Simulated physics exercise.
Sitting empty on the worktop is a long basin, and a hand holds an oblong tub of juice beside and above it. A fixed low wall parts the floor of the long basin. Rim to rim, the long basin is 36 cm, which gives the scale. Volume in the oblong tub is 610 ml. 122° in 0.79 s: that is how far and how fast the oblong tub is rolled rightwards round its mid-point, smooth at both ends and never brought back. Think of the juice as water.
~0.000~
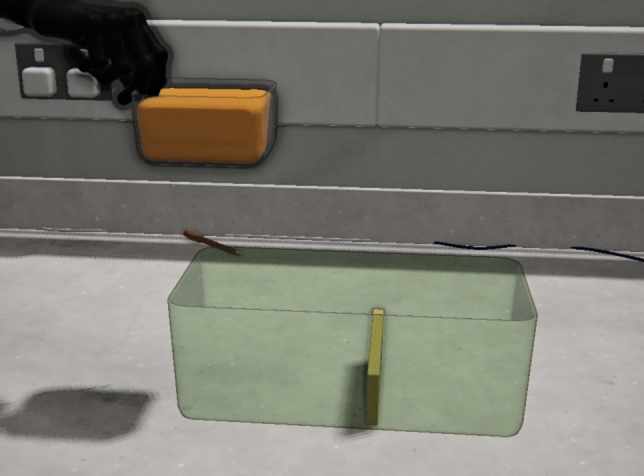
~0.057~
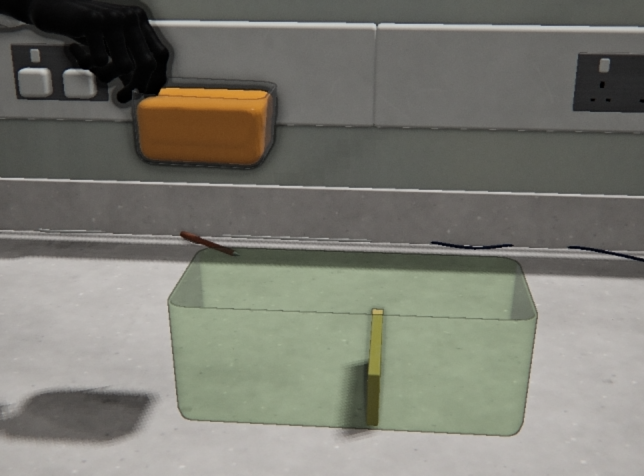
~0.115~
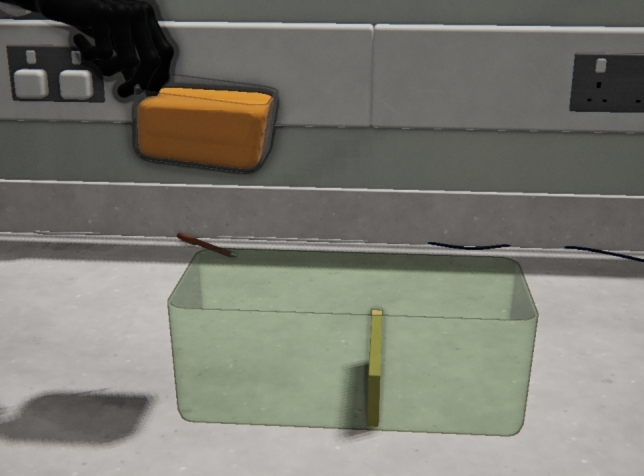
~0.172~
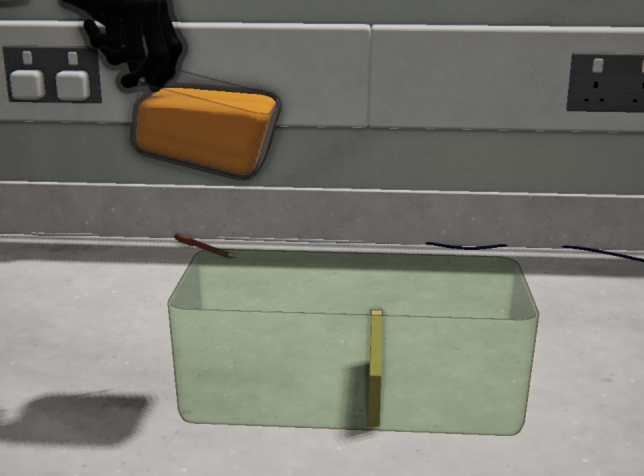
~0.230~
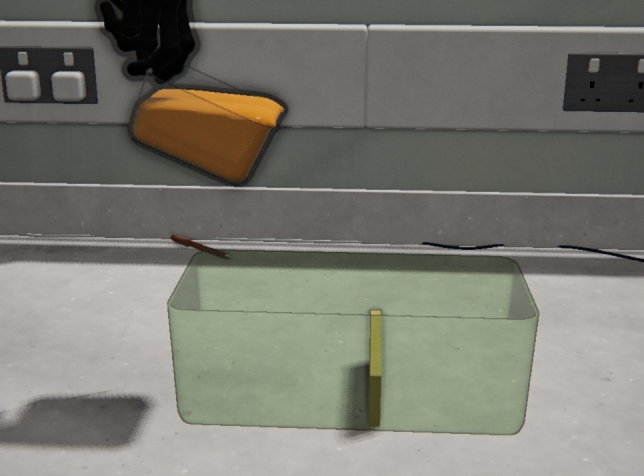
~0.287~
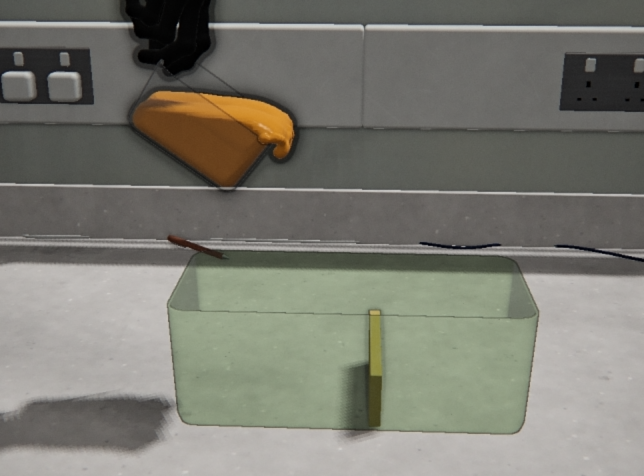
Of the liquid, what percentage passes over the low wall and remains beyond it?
The far part has about 2 per cent.
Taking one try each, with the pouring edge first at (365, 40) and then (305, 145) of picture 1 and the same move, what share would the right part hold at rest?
85 per cent first, 25 per cent second.
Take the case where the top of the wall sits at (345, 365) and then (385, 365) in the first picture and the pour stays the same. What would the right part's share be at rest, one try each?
I'd put it at about 50 per cent for the first and about 10 per cent for the second.
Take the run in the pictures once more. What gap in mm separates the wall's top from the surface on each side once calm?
40 mm left, 60 mm right.
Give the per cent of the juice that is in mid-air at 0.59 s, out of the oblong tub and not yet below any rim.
Roughly 40 percent.
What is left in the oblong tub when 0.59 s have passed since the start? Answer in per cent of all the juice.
Close to 12 percent of the liquid remains at that time.
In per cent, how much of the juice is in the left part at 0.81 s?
I'd say near 92 percent.
After 0.59 s the tilt is 103° and 11 per cent is still to pour, 48 is left of the wall and 0 right of it.
After 0.81 s the tilt is 122° and 0 per cent is still to pour, 93 is left of the wall and 1 right of it.
After 1.04 s the tilt is 122° and 0 per cent is still to pour, 95 is left of the wall and 2 right of it.
After 1.29 s the tilt is 122° and 0 per cent is still to pour, 95 is left of the wall and 2 right of it.
In the end 95 per cent lies left of the wall, 2 right of it and 3 outside.
